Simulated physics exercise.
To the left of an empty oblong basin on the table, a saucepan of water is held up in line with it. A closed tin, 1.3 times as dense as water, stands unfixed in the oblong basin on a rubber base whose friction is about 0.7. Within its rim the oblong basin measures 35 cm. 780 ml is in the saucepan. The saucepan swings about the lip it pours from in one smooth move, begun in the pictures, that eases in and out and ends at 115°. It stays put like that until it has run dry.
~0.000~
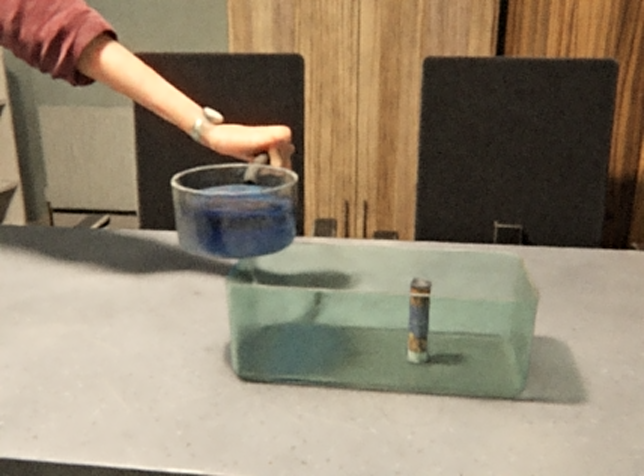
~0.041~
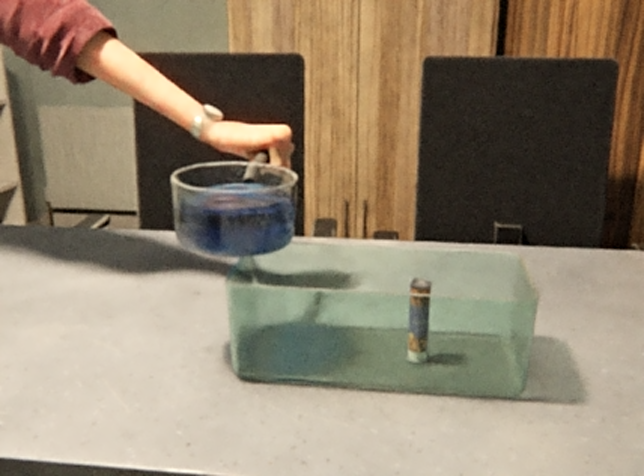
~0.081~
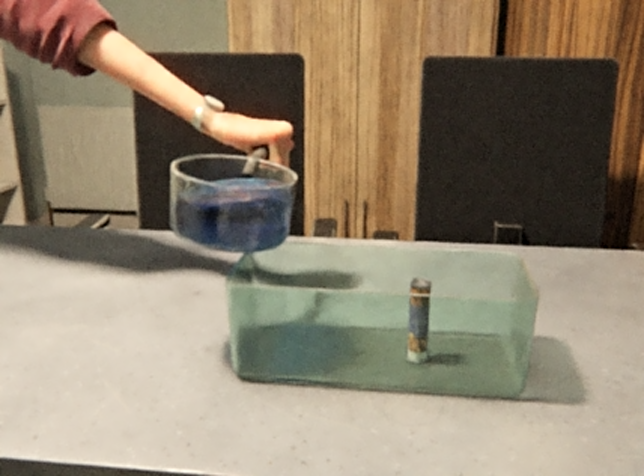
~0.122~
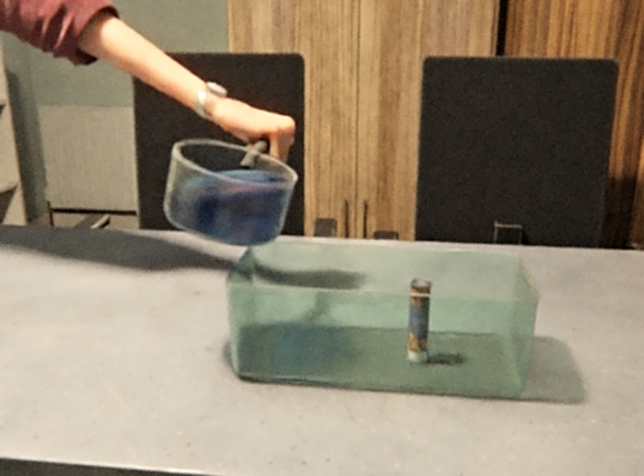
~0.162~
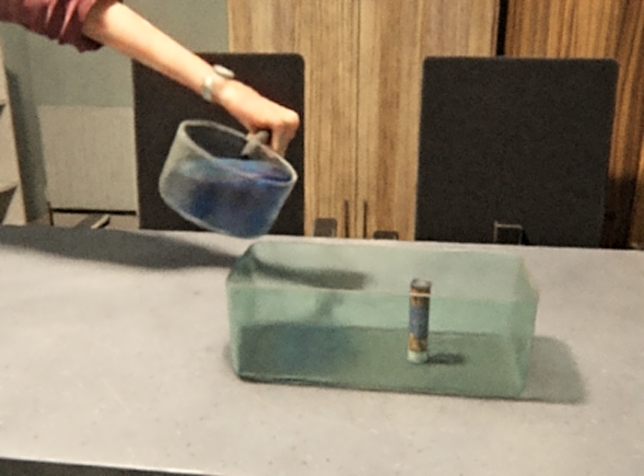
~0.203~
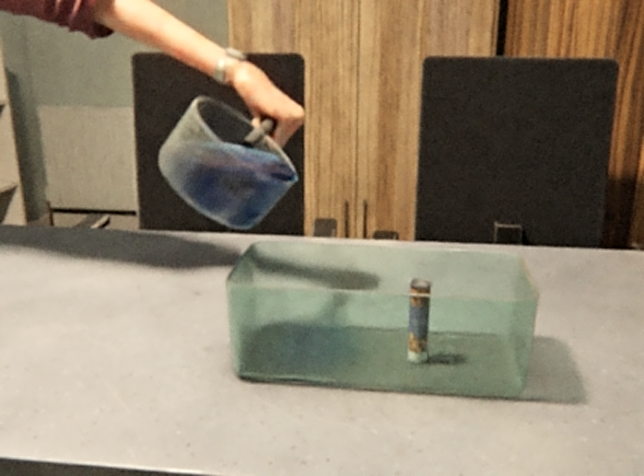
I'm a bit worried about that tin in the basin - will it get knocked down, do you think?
I'd say it will come down.
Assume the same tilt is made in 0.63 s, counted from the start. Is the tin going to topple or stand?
The tin tumbles.
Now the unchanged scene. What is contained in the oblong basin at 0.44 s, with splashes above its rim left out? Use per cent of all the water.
I'd put it near 6 percent.
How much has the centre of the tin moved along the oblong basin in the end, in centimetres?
Looks like roughly 6.5 cm in total.
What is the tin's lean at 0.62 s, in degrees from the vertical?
It sits at roughly 15°.
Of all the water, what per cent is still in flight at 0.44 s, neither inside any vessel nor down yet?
Roughly 50 percent.
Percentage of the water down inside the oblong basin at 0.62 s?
About 86 per cent.
After 0.44 s the tilt is 110° and 44 per cent is still to pour; the tin stands where it began.
After 0.62 s the tilt is 115° and 3 per cent is still to pour; the tin leans 17°.
After 0.81 s the tilt is 115° and 0 per cent is still to pour; the tin lies on its side.
After 1.01 s the tilt is 115° and 0 per cent is still to pour; the tin lies on its side.
In the end the tin lies on its side.
